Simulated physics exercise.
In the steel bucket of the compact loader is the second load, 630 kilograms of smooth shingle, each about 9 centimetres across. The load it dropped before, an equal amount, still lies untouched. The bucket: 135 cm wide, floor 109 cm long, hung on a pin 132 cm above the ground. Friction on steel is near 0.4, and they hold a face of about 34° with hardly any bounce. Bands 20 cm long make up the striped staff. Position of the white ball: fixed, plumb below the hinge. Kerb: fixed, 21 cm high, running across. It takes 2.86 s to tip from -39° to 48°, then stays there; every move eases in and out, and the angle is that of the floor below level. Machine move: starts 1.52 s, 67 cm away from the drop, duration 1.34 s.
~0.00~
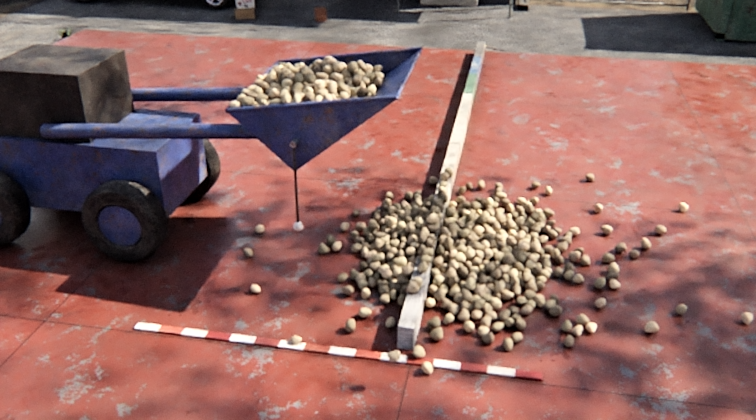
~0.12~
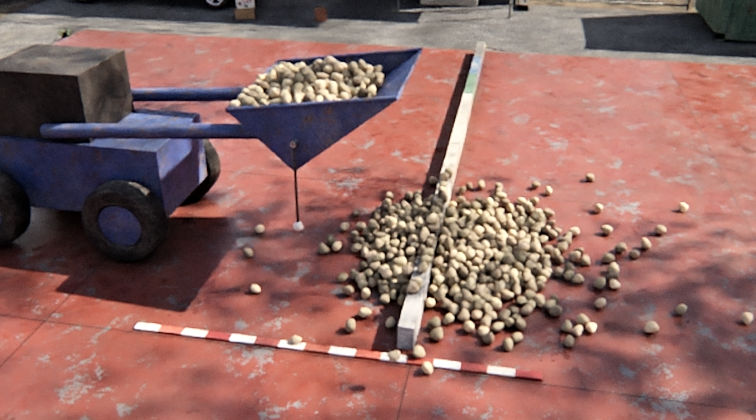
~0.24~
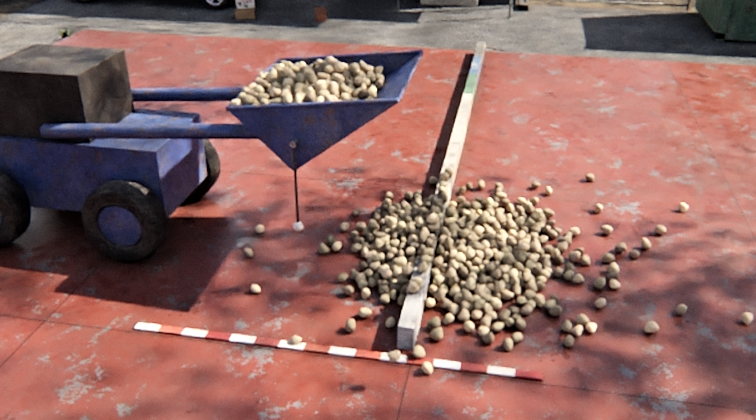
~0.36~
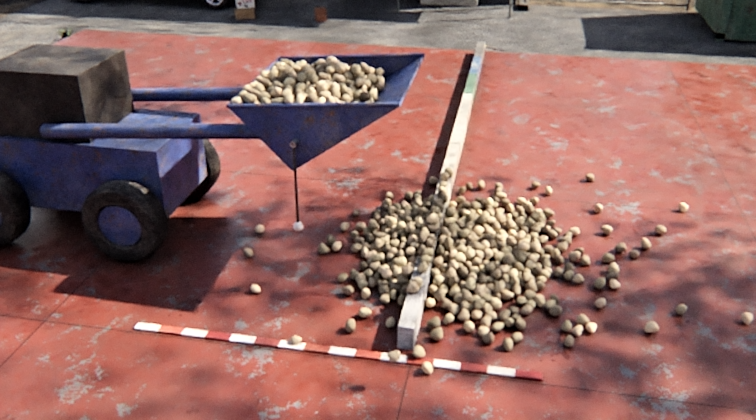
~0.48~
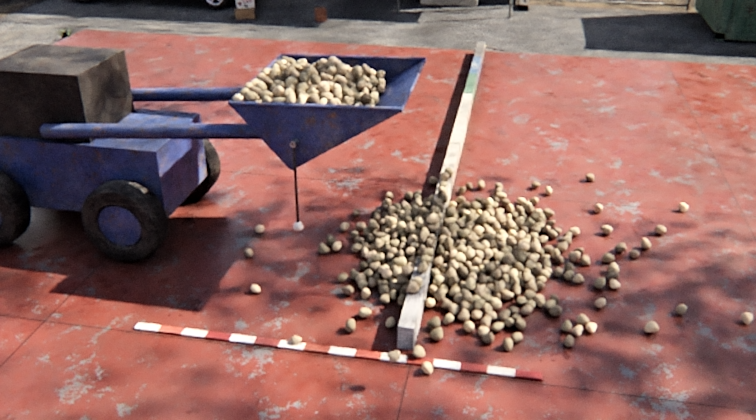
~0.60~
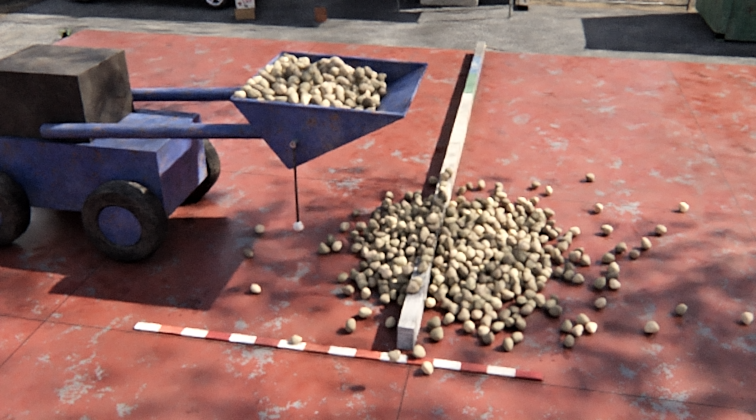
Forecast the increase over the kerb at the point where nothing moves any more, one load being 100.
I would say 5 per cent.
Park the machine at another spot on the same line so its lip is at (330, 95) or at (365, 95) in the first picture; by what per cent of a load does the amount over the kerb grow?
Case one about 0 %, case two about 0 %.
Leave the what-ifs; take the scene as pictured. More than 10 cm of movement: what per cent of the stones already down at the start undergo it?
Some 5 percent, give or take.
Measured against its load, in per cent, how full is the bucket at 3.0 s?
It holds some 0 percent.
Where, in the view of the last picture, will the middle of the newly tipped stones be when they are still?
Around (367, 233) in the last picture.
After 2.1 s the floor is at 34°; in per cent of one load, 59 in the bucket, 76 on this side of the kerb, 65 over the kerb; the foremost stones are at (682, 275).
After 3.0 s the floor is at 48°; in per cent of one load, 0 in the bucket, 131 on this side of the kerb, 68 over the kerb; the foremost stones are at (682, 275).
After 3.3 s the floor is at 48°; in per cent of one load, 0 in the bucket, 131 on this side of the kerb, 68 over the kerb; the foremost stones are at (682, 275).
After 6.2 s the floor is at 48°; in per cent of one load, 0 in the bucket, 131 on this side of the kerb, 68 over the kerb; the foremost stones are at (682, 275). Net gain over the kerb, 5.
